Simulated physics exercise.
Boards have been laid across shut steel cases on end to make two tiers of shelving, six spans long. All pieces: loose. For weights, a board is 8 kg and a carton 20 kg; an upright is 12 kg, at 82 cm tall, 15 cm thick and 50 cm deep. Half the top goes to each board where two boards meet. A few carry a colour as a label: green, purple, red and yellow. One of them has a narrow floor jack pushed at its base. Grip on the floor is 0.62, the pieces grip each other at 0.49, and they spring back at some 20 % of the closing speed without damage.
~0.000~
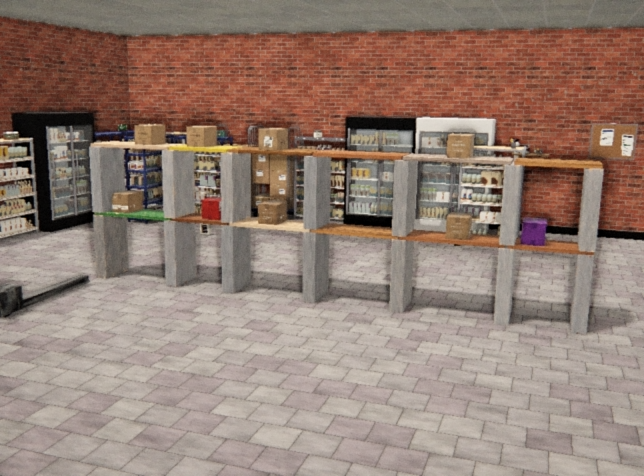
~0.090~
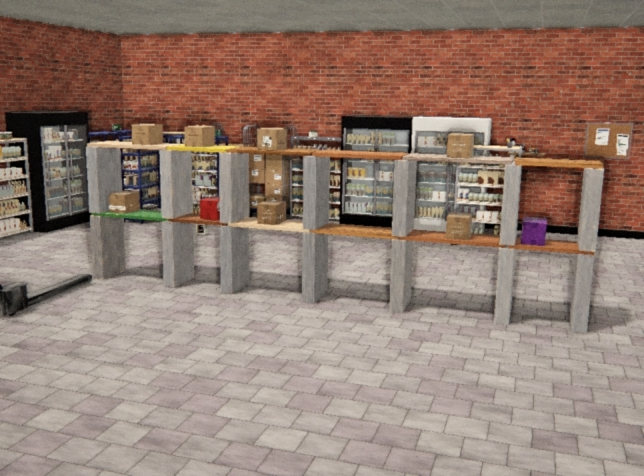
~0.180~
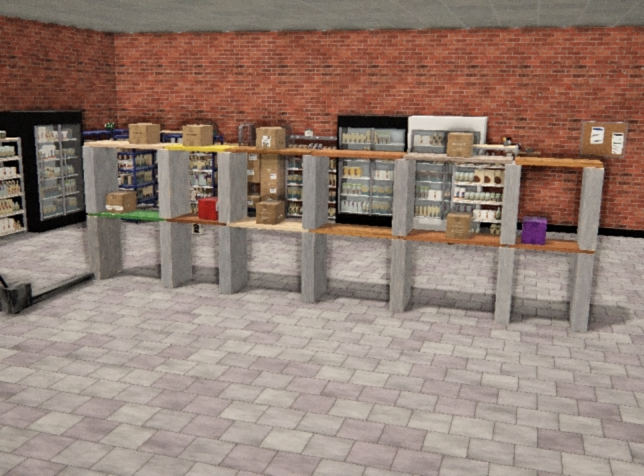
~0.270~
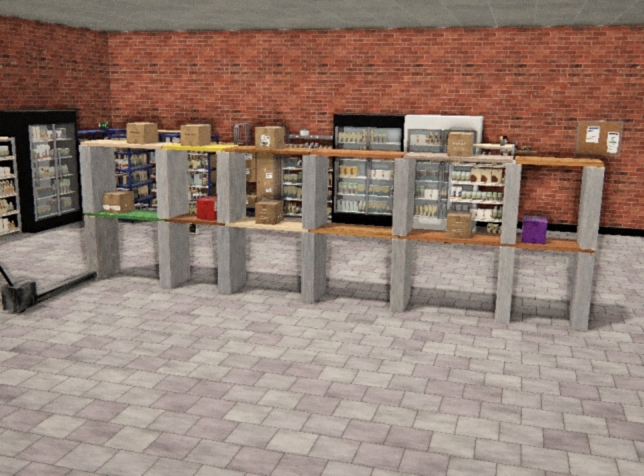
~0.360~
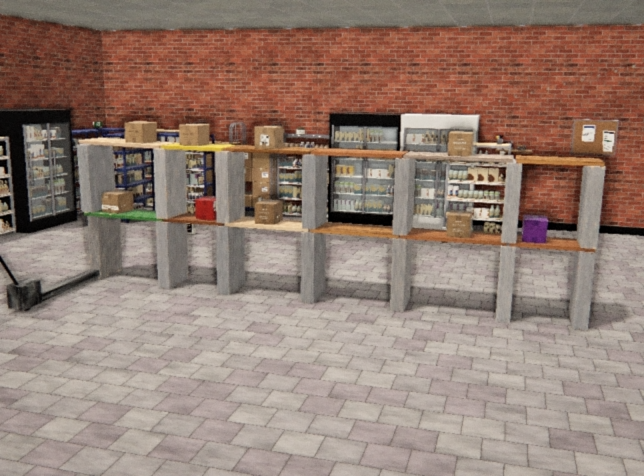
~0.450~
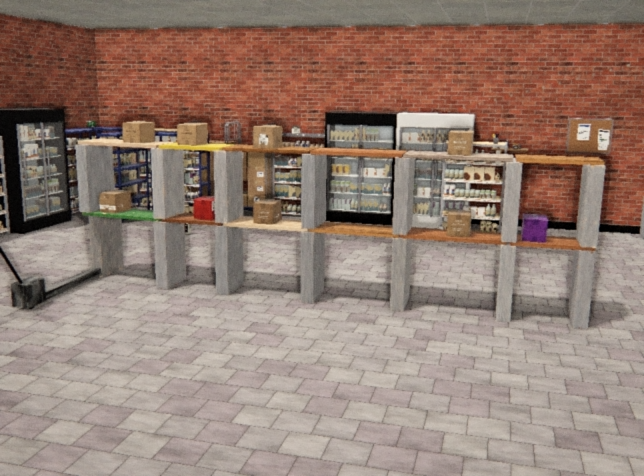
In a brick-walled storeroom with glass-door coolers along the back, a two-tier row of boards on upright grey supports holds cartons, a red box and a purple one. A low floor jack at the left edges right to the shelving's base, while the boards and boxes show barely any movement as the view drifts slightly.
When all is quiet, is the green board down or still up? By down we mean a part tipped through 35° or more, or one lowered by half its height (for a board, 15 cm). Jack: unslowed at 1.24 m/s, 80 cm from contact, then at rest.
Judged by the rule, the green board is not down.
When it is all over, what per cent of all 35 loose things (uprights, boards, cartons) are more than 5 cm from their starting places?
15 %.
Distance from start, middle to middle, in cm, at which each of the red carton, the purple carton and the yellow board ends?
Red 0 cm, purple 0 cm, yellow 0 cm.
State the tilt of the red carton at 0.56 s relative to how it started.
Near 0 degrees from where it started.
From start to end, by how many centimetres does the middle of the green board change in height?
Net change: Some 0 cm lower.
By 0.56 s, none of the 35 pieces down, 6 disturbed; green board moved 9 cm.
By 0.74 s, none of the 35 pieces down, 6 disturbed; green board moved 20 cm.
By 1.00 s, none of the 35 pieces down, 7 disturbed; green board moved 32 cm.
When it is over (1.9 s), none of the 35 pieces down, 7 disturbed; green board moved 31 cm; yellow board unmoved; red carton unmoved. In pixels of the last frame, middles, green board near (139, 210), yellow board near (198, 146).
